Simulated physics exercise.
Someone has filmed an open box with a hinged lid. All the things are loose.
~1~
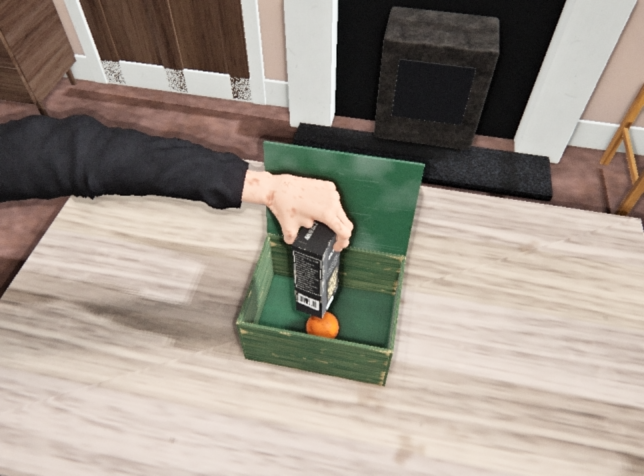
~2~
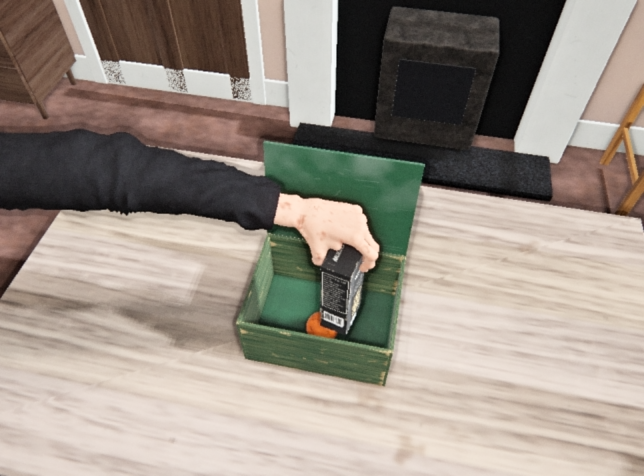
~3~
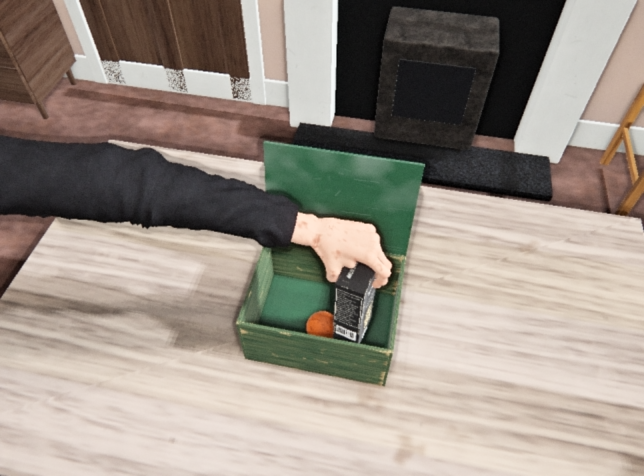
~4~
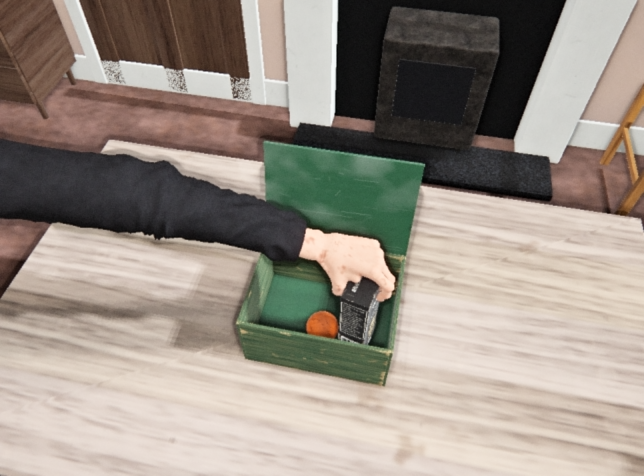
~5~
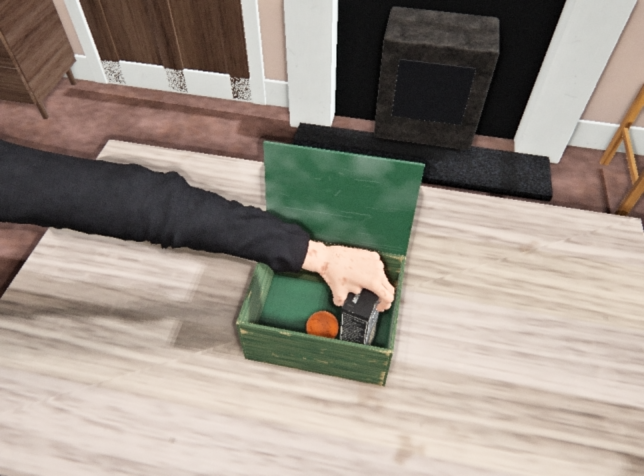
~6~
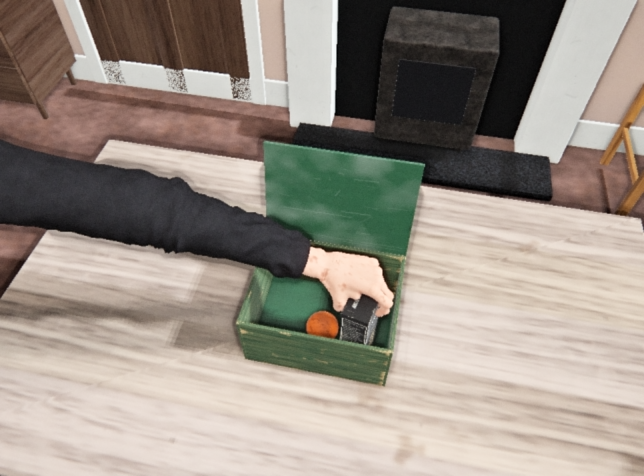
A hand in a dark sleeve lowered a black carton into an open green box on a table, shifting it to the right of an orange ball and down beside it, still holding on.
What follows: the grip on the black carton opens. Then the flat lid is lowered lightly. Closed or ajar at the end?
Here the lid will not close.
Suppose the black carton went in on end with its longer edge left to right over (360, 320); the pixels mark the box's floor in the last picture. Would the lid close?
Then it will not close.
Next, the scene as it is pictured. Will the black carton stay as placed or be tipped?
The black carton keeps its pose.
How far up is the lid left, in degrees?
Some 25° above the rim.
Then, 1.10 s on from there, lid starting down.
Then, 1.60 s on from there, lid 58° above the rim.
Then, 1.90 s on from there, lid 29° above the rim.
Then, 3.40 s on from there, lid 25° above the rim.
In the end, lid 25° above the rim; both unmoved. At the end, from the last picture's camera, black carton near (359, 328).
